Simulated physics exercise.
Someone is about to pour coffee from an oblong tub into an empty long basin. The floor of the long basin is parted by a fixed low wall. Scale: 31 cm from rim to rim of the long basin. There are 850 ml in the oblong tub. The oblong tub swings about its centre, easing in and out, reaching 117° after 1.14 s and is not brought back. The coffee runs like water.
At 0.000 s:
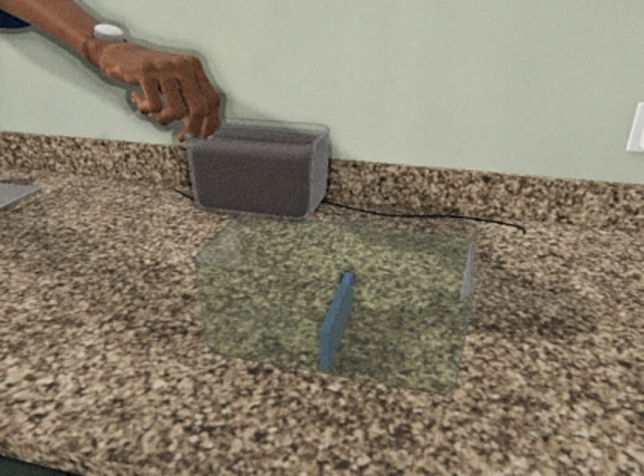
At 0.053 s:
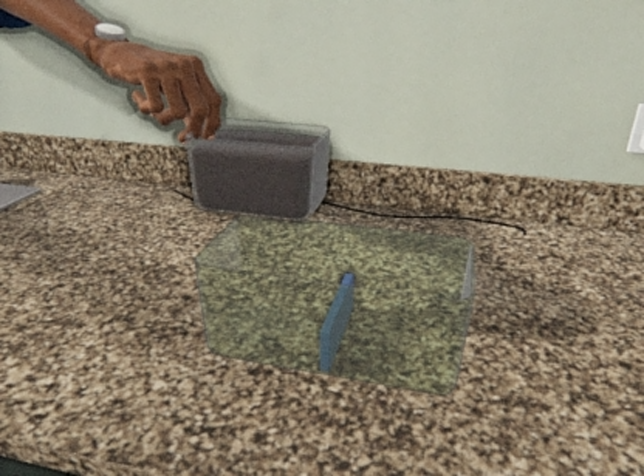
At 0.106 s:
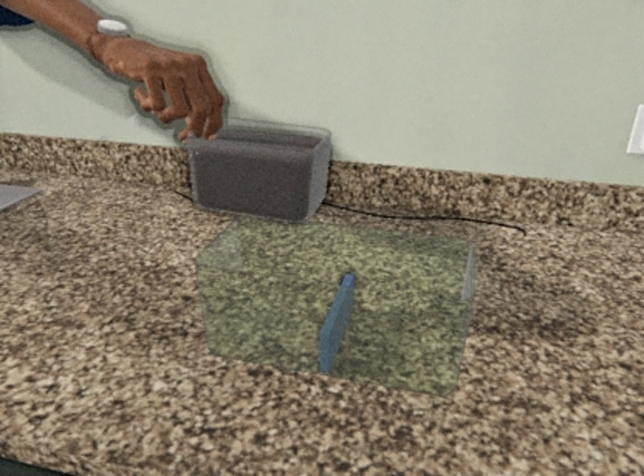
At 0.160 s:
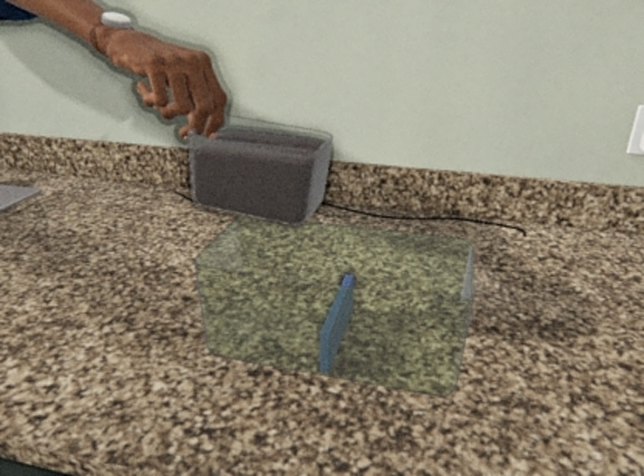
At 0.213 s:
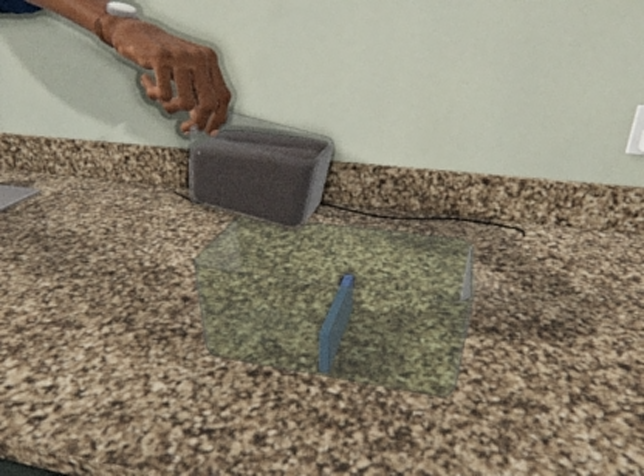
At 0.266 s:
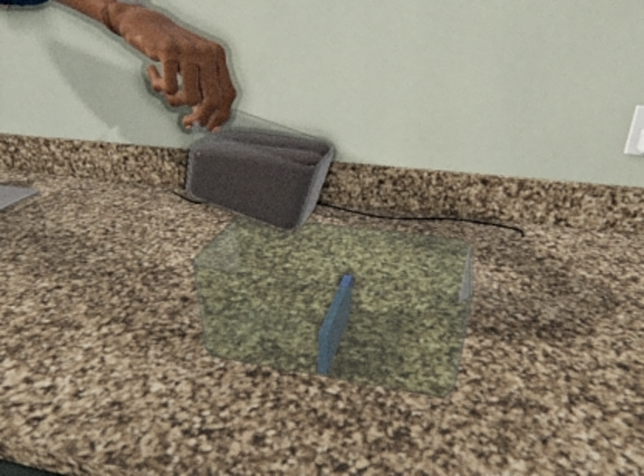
On a speckled stone countertop, a hand above a dark oblong tub tilting gradually rightward behind a clear basin with a blue divider.
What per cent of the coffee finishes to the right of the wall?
The far part has some 78 per cent.
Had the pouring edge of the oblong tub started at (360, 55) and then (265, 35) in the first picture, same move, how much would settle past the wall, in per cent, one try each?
First 85, then 60 per cent.
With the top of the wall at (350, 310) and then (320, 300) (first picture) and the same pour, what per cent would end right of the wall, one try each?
In turn about 65 and 85 per cent.
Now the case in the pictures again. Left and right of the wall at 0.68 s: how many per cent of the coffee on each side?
Some 0 per cent left and 30 right.
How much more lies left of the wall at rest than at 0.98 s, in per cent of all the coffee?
Some 7 per cent.
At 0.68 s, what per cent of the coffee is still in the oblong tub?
Near 44 in a hundred.
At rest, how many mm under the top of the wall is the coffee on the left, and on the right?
Left about 48 mm, right about 24 mm.
Then, 0.68 s in, the tilt is 76° and 44 per cent is still to pour, 0 is left of the wall and 31 right of it.
Then, 0.98 s in, the tilt is 111° and 5 per cent is still to pour, 15 is left of the wall and 77 right of it.
Then, 1.30 s in, the tilt is 117° and 0 per cent is still to pour, 22 is left of the wall and 78 right of it.
Then, 1.64 s in, the tilt is 117° and 0 per cent is still to pour, 22 is left of the wall and 78 right of it.
Finally, 22 per cent lies left of the wall, 78 right of it and 0 outside.
